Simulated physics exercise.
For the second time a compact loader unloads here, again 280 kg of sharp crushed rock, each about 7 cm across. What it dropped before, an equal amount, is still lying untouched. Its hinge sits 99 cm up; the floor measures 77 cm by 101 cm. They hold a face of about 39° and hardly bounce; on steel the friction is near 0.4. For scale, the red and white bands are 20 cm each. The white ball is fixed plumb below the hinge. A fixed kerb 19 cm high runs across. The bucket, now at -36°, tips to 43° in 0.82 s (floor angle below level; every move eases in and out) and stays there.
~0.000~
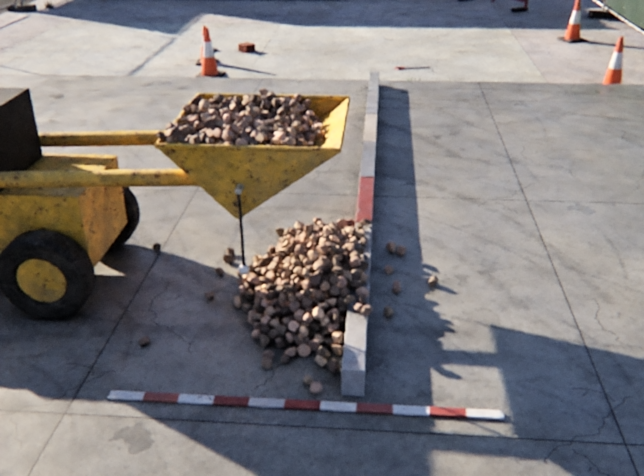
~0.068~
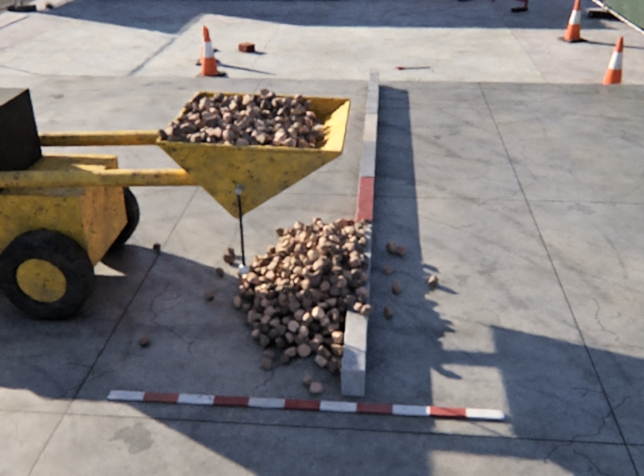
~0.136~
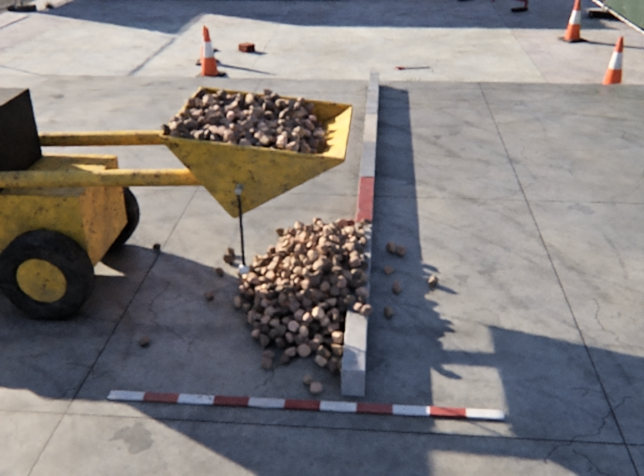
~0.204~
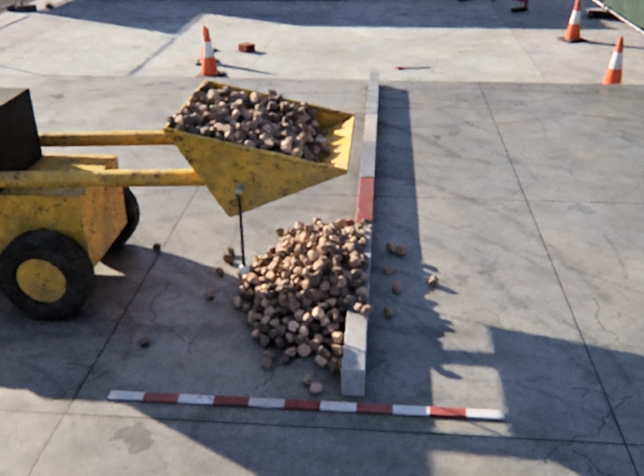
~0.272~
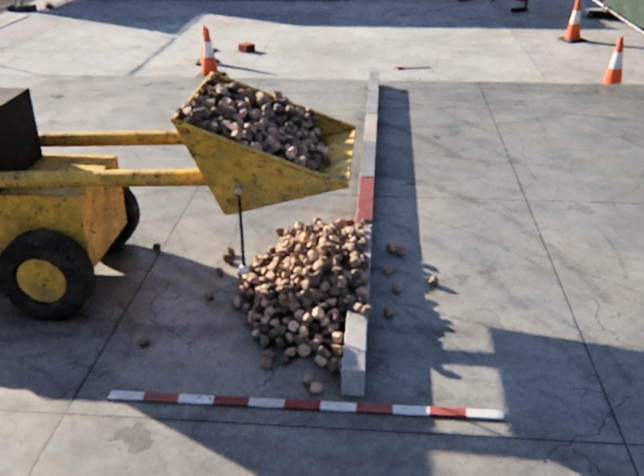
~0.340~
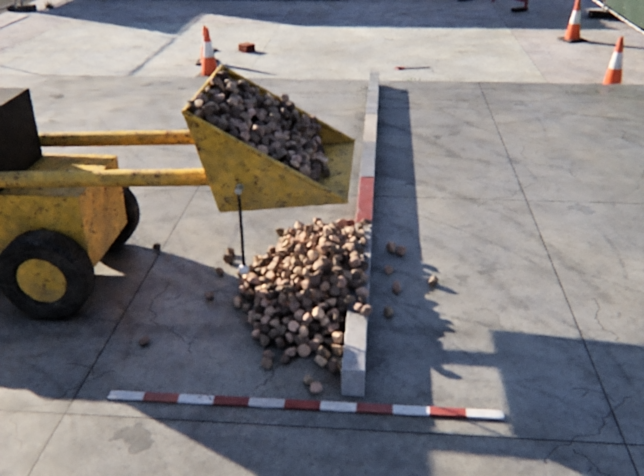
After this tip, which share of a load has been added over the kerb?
About 38 per cent.
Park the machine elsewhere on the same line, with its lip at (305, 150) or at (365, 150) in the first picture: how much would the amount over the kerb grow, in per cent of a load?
Near 10 per cent from the first place, 70 from the second.
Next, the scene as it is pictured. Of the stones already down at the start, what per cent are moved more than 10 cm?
About 0 per cent.
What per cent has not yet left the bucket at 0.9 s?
About 65 per cent.
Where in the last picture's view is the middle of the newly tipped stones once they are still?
Their middle is at about (352, 271).
After 0.6 s the floor is at 31°; in per cent of one load, 100 in the bucket, 100 on this side of the kerb, 1 over the kerb; the foremost stones are at (392, 278).
After 0.9 s the floor is at 43°; in per cent of one load, 67 in the bucket, 132 on this side of the kerb, 1 over the kerb; the foremost stones are at (393, 271).
After 1.3 s the floor is at 43°; in per cent of one load, 22 in the bucket, 154 on this side of the kerb, 24 over the kerb; the foremost stones are at (465, 289).
After 3.8 s the floor is at 43°; in per cent of one load, 8 in the bucket, 152 on this side of the kerb, 40 over the kerb; the foremost stones are at (523, 308). Net gain over the kerb, 38.
